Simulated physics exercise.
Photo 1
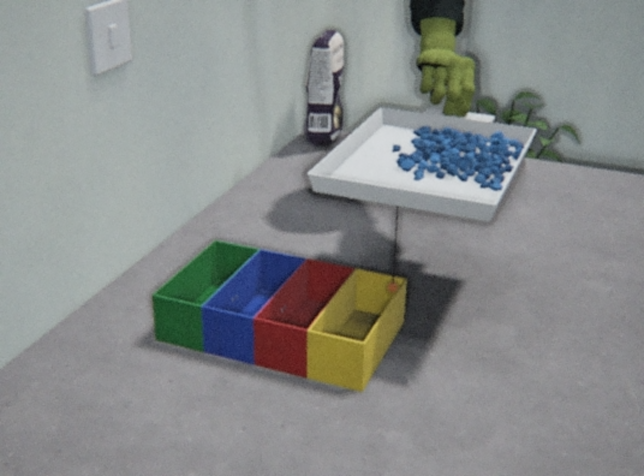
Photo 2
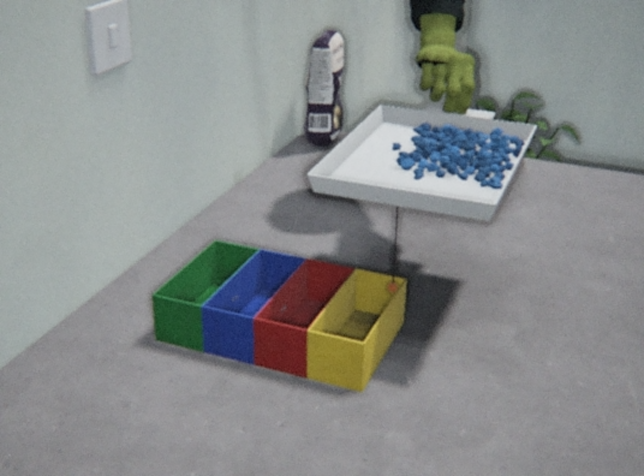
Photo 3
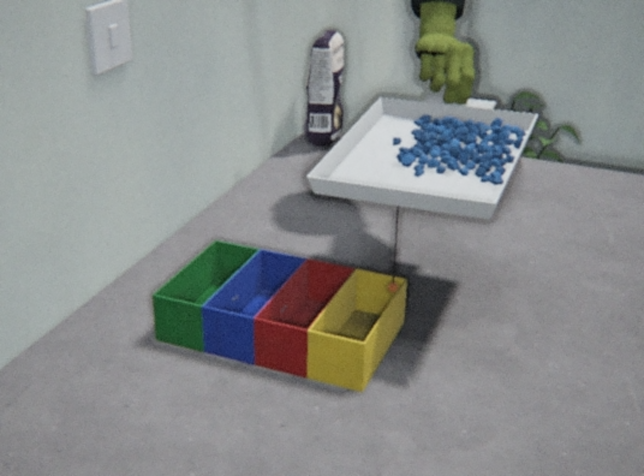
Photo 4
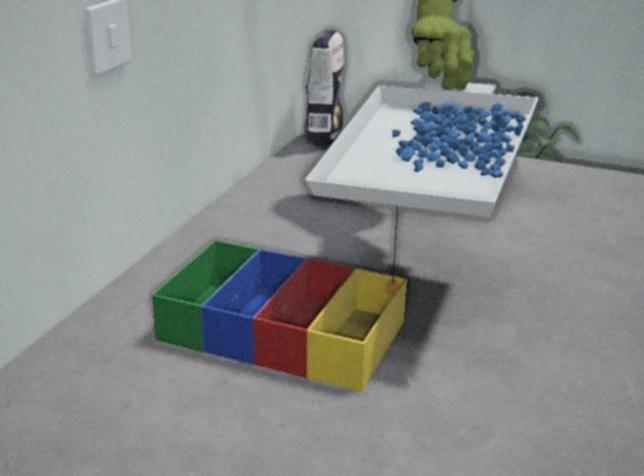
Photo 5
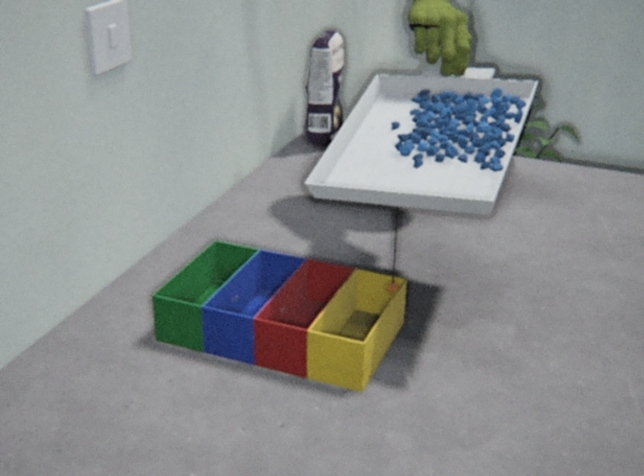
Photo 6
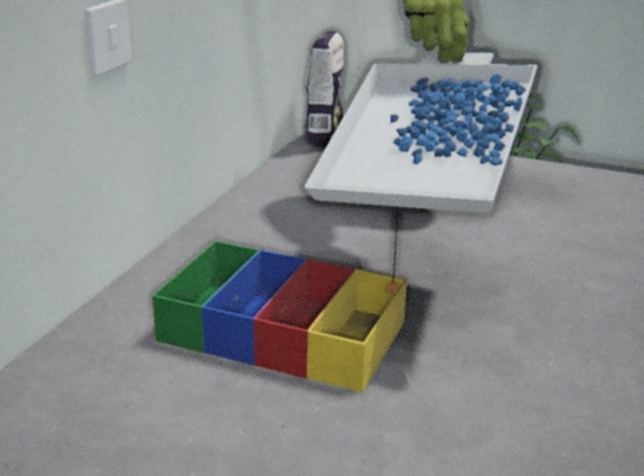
At the start, a green-gloved hand is at the far edge of a shallow white tray of blue stones, held above a green, blue, red and yellow sorting box on a gray counter. The hand gradually raises the far edge, steepening the tray, while its near edge dips slightly at the left corner.
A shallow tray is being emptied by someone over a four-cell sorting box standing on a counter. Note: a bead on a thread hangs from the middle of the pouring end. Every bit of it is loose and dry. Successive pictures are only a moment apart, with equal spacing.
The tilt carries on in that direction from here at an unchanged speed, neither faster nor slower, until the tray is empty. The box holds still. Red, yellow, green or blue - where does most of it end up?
Most of it ends up in red.
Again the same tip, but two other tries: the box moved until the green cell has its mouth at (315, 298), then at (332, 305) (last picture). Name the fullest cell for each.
The green one, and then that green cell.
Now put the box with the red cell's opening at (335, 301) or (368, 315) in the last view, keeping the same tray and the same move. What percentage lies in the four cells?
You'd get near 100 percent first and near 100 percent next.
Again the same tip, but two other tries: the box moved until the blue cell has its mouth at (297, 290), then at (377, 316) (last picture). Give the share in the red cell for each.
First placement: Some 40 %; second placement: Some 0 %.
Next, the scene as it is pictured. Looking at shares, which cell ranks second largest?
Ranked second: Yellow.
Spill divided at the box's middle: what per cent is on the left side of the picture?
Around 30 percent of the pieces.
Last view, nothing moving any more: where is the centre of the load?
Close to (311, 345), more or less.
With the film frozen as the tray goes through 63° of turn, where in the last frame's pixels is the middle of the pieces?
Around (360, 189).
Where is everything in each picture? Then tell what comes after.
The first frame shows corners of the pouring end at (315, 172) and (491, 201), level; middle of the load at (455, 153), aquarium stones; bead on its thread at (393, 287); green cell at (178, 319); blue cell at (228, 331); red cell at (281, 343); yellow cell at (336, 356).
The second frame shows corners of the pouring end at (315, 173) and (491, 201), level; middle of the load at (455, 150).
The third frame shows corners of the pouring end at (314, 175) and (491, 200), tipped barely, lowest at the left corner; middle of the load at (456, 144).
The fourth frame shows corners of the pouring end at (313, 178) and (489, 198), tipped a little, lowest at the left corner; middle of the load at (455, 133).
The fifth frame shows corners of the pouring end at (312, 181) and (488, 197), tipped a little, lowest at the left corner; middle of the load at (455, 123).
The sixth frame shows corners of the pouring end at (312, 184) and (487, 196), tipped clearly, lowest at the left corner; middle of the load at (454, 114); green cell at (178, 320); blue cell at (229, 331); red cell at (281, 344); yellow cell at (336, 357).
Soon after the last picture, tray tipped steeply; nearly all on the tray; a small part falling or outside the box.
A little later, tray tipped past a quarter turn; about a quarter on the tray; about a third in the red cell; about a quarter in the yellow cell; a stray few in the blue cell; a stray few in the green cell; about a quarter falling or outside the box.
Later still, tray tipped past a quarter turn; about half in the red cell; about a third in the yellow cell; a stray few in the blue cell; a stray few in the green cell; a small part falling or outside the box.
At rest, tray tipped past a quarter turn; about half in the red cell; about a third in the yellow cell; a stray few in the blue cell; a stray few in the green cell; a small part outside the box.
